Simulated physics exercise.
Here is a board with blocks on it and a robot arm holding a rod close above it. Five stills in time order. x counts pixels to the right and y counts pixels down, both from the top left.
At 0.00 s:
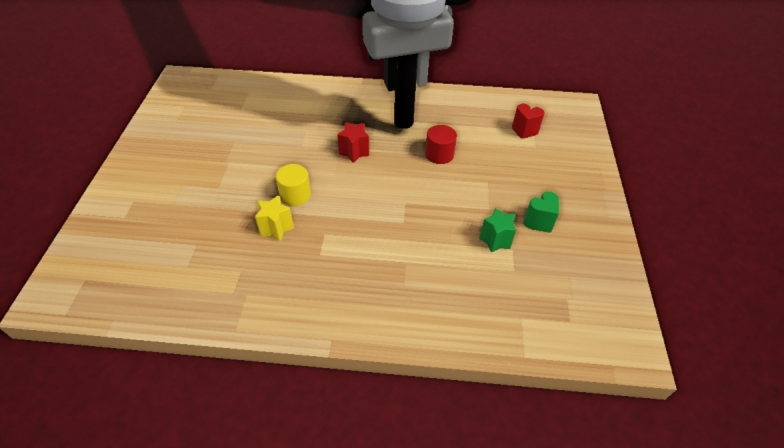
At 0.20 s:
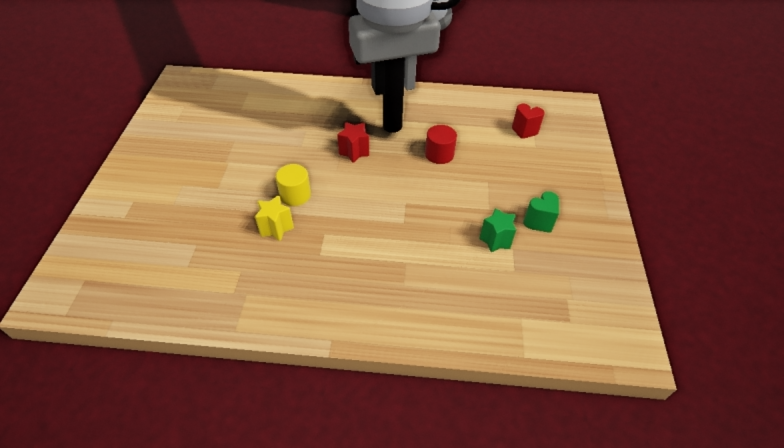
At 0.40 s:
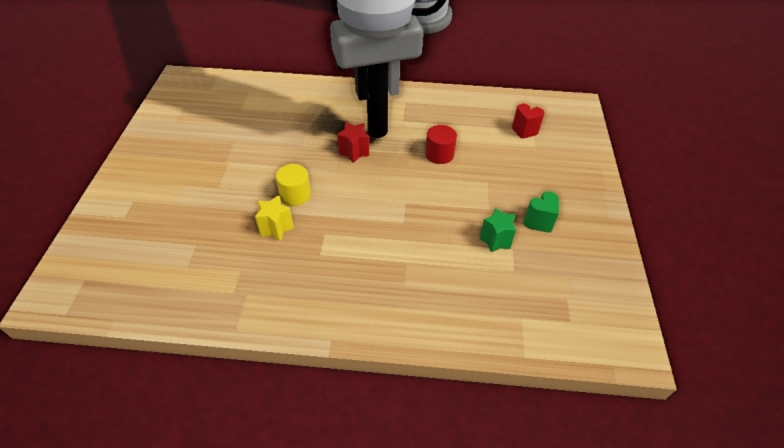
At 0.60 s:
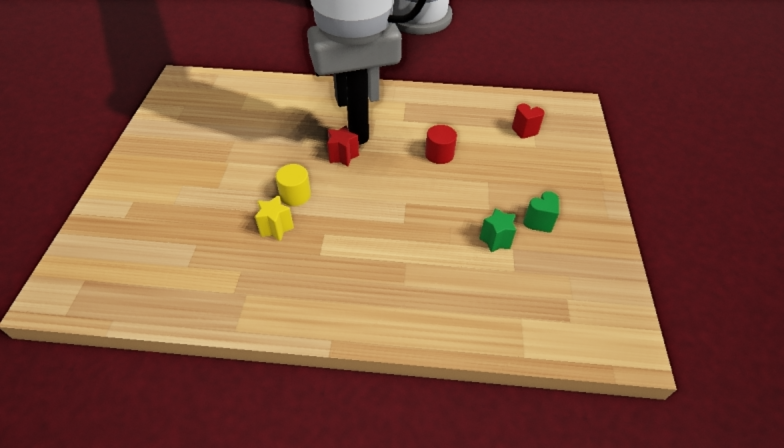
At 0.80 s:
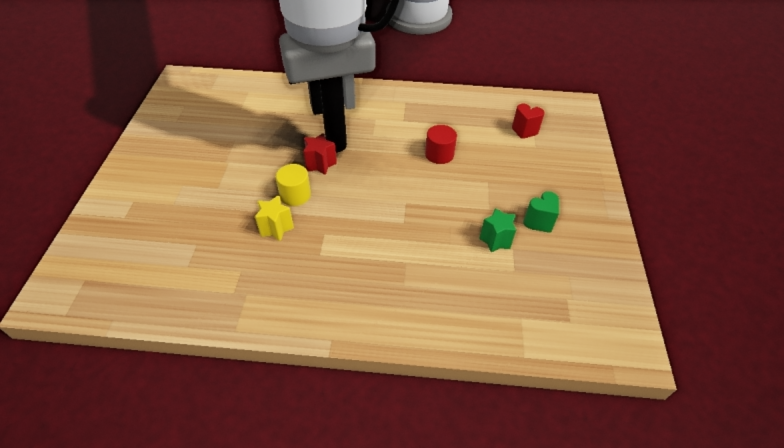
At first, a robot arm holds a black rod near the back of a wooden board, between a red star and a red cylinder, with yellow and green blocks nearby. The rod moves left to the red star, then pushes it left and slightly forward, closer to the yellow cylinder.
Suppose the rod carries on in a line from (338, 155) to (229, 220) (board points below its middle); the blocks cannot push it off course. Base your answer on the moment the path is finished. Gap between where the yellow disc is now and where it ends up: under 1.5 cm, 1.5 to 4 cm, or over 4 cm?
It moves quite far, over 4 cm.
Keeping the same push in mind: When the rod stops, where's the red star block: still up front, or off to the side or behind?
Still in front.
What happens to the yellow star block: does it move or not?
Here's my answer: The yellow star block gets displaced.
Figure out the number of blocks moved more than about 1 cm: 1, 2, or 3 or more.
Total: Three-plus.
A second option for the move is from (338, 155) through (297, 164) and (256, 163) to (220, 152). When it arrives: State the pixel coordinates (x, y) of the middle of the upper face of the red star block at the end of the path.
My prediction: (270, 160).
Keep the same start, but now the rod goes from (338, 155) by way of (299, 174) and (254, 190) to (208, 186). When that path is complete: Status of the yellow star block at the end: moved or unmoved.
It is shoved along.
The first path, step by step. One third of the way, rod (301, 166); yellow star block (268, 213); yellow disc (277, 187); red star block (281, 166), turned 10° anticlockwise.
Two thirds of the way, rod (265, 188); yellow star block (259, 238), turned 45° anticlockwise; yellow disc (246, 214); red star block (242, 189), turned 15° anticlockwise.
At the end, rod (225, 211); yellow star block (259, 239), turned 45° anticlockwise; yellow disc (239, 219); red star block (198, 211).
